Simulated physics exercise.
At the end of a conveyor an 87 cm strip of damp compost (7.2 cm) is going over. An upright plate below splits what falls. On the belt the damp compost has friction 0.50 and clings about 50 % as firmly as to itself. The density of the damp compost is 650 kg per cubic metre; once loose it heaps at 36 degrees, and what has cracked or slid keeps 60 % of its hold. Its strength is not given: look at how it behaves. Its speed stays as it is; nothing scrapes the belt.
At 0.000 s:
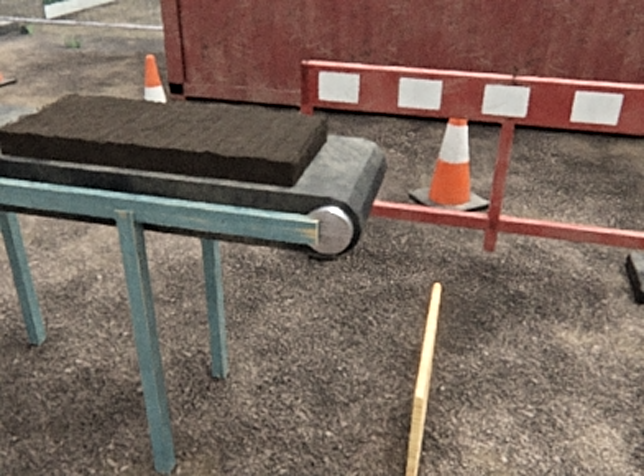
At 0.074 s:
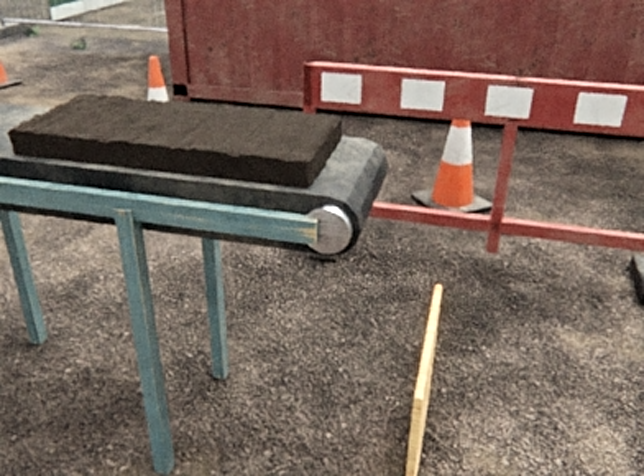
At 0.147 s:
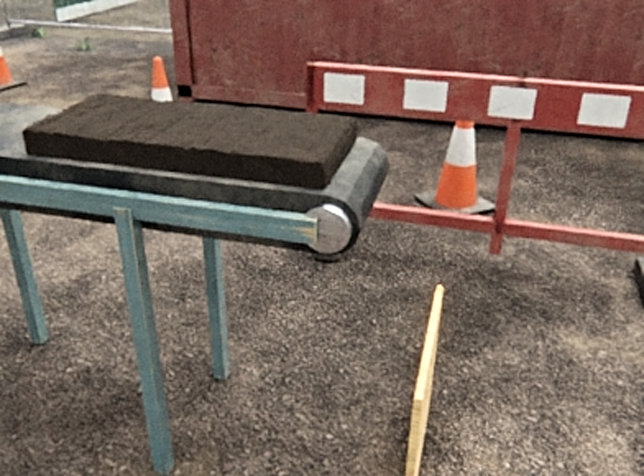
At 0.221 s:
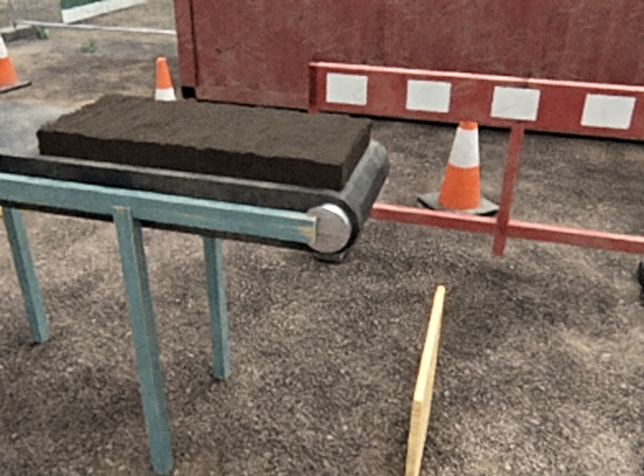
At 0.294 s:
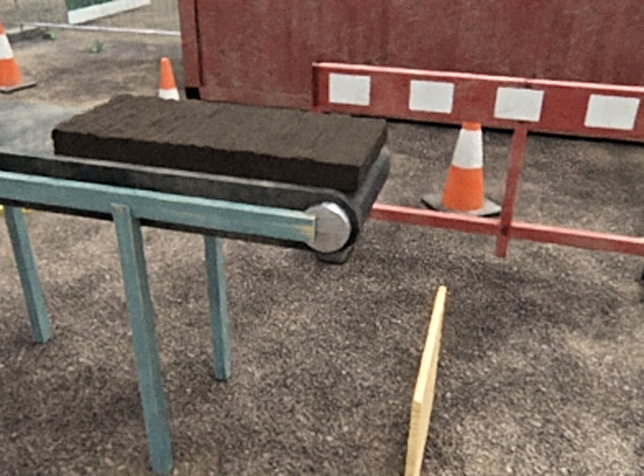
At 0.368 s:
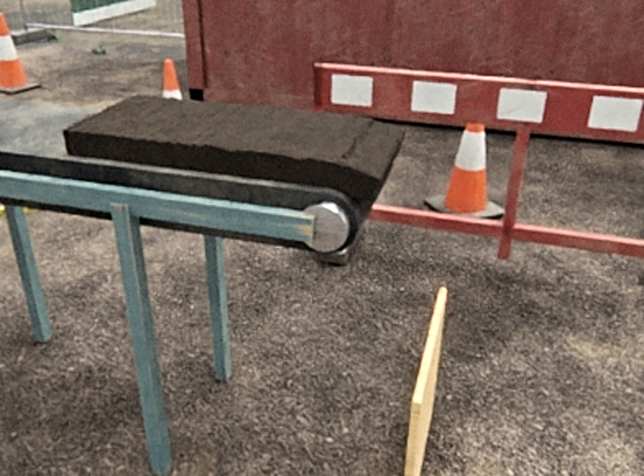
To begin with, a thick, dark brown slab lies on a conveyor with blue-green legs, its front end short of the roller, above an upright plate. The slab slides steadily right in one piece until its front end juts slightly beyond the roller, while the background shifts slightly.
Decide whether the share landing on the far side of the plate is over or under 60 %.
Expect under 60 %.
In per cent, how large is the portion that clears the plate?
Near 25 %.
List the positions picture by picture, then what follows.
Front end of the damp compost at (292, 174), in the first frame.
Front end of the damp compost at (308, 175), in the second frame.
Front end of the damp compost at (324, 176), in the third frame.
Front end of the damp compost at (341, 166), 3 % of it past the top of the roller, in one piece, in the fourth frame.
Front end of the damp compost at (358, 170), 8 % of it past the top of the roller, in one piece, in the fifth frame.
Front end of the damp compost at (377, 184), 13 % of it past the top of the roller, in one piece, in the sixth frame.
By 0.77 s, 4 % is beyond the plate's line.
By 1.25 s, 12 % is beyond the plate's line.
By 1.72 s, 22 % is beyond the plate's line.
By 2.20 s, 26 % is beyond the plate's line.
By 3.54 s, at the end, 26 % is beyond the plate's line.
